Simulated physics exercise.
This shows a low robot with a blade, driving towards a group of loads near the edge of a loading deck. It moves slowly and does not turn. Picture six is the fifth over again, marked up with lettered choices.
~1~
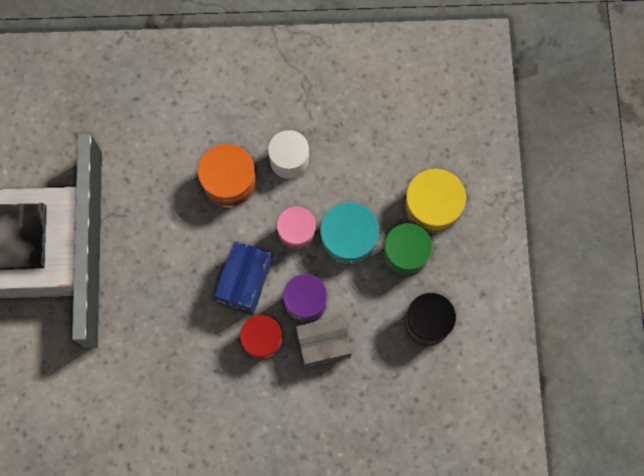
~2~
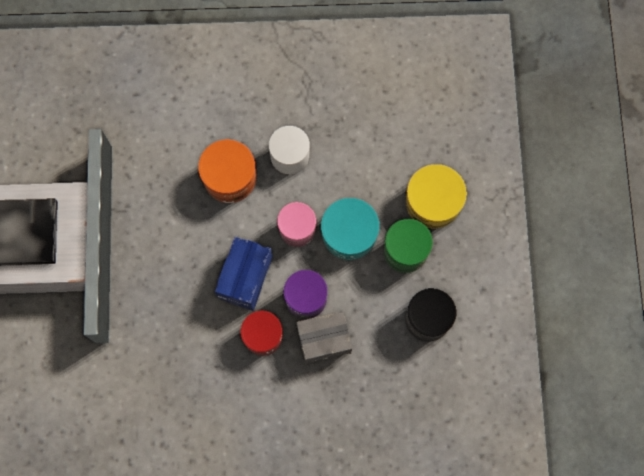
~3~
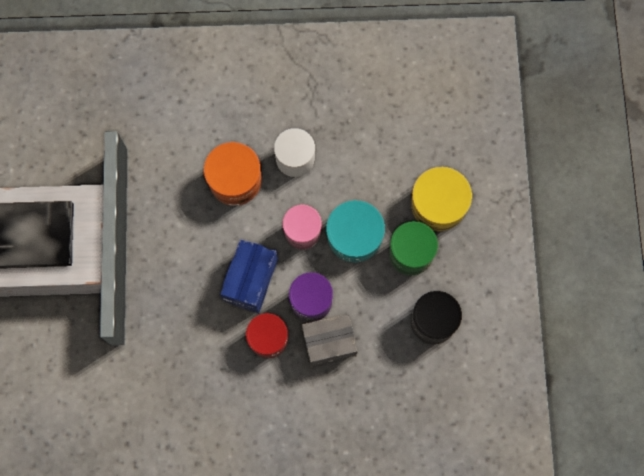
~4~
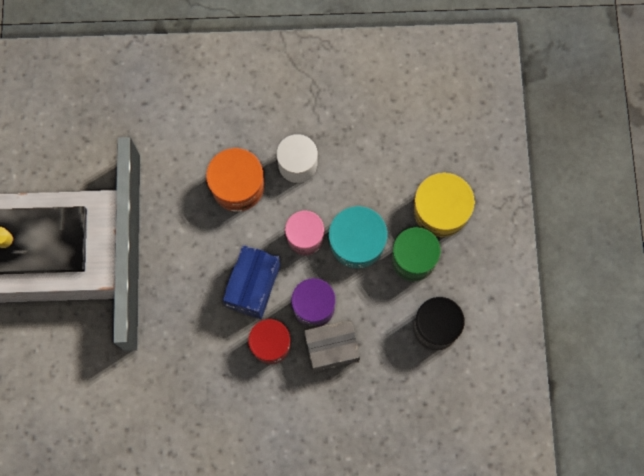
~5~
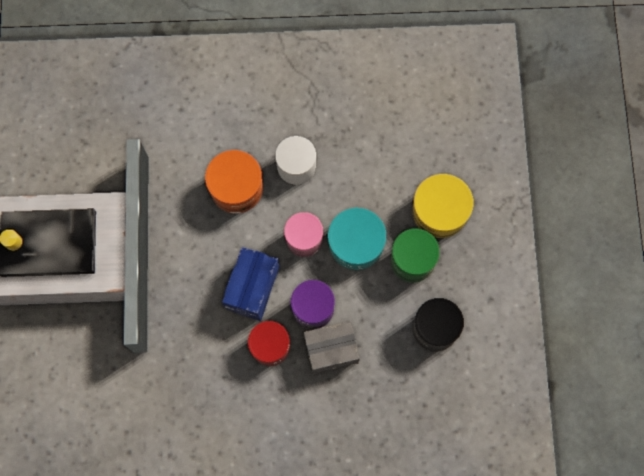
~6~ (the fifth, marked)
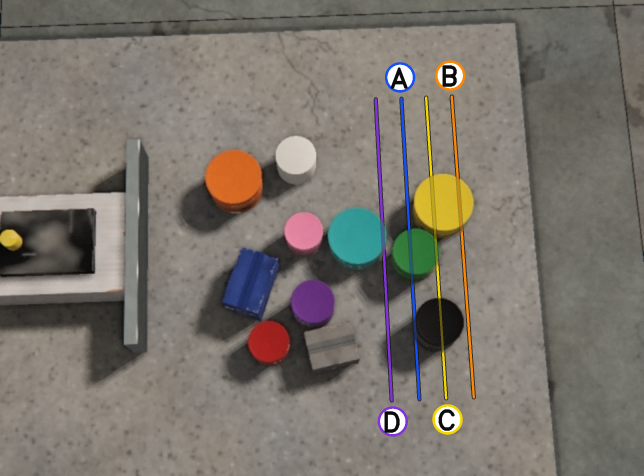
A low robot with a blade creeps right toward a group of colourful loads.
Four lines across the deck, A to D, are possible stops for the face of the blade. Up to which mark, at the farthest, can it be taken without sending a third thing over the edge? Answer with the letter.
B.
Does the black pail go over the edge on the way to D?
No.
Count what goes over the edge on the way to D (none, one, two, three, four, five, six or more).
By then, none.
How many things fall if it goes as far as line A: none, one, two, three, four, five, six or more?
In all, none.
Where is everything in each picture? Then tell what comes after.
The first picture shows orange pail (228, 177); green pail (407, 251); pink pail (296, 229).
The second picture shows robot (16, 232); blue box (244, 274).
The third picture shows robot (32, 234); yellow pail (440, 200).
The fourth picture shows robot (46, 239); red pail (270, 343).
The fifth picture shows robot (55, 242); purple pail (313, 305); black pail (437, 326); orange pail (235, 183).
On the marked copy, A at (410, 243); B at (462, 241); C at (436, 242); D at (383, 244).
With B. Early on, robot (175, 237); white canister (321, 152); red pail (283, 344).
Further on, robot (295, 233); yellow pail (477, 192); green pail (476, 272).
At the end, robot (386, 230); green pail over the edge; yellow pail over the edge; two fallen.
As for the rest, A is within the limit but short; C is within the limit but short; D is within the limit but short.
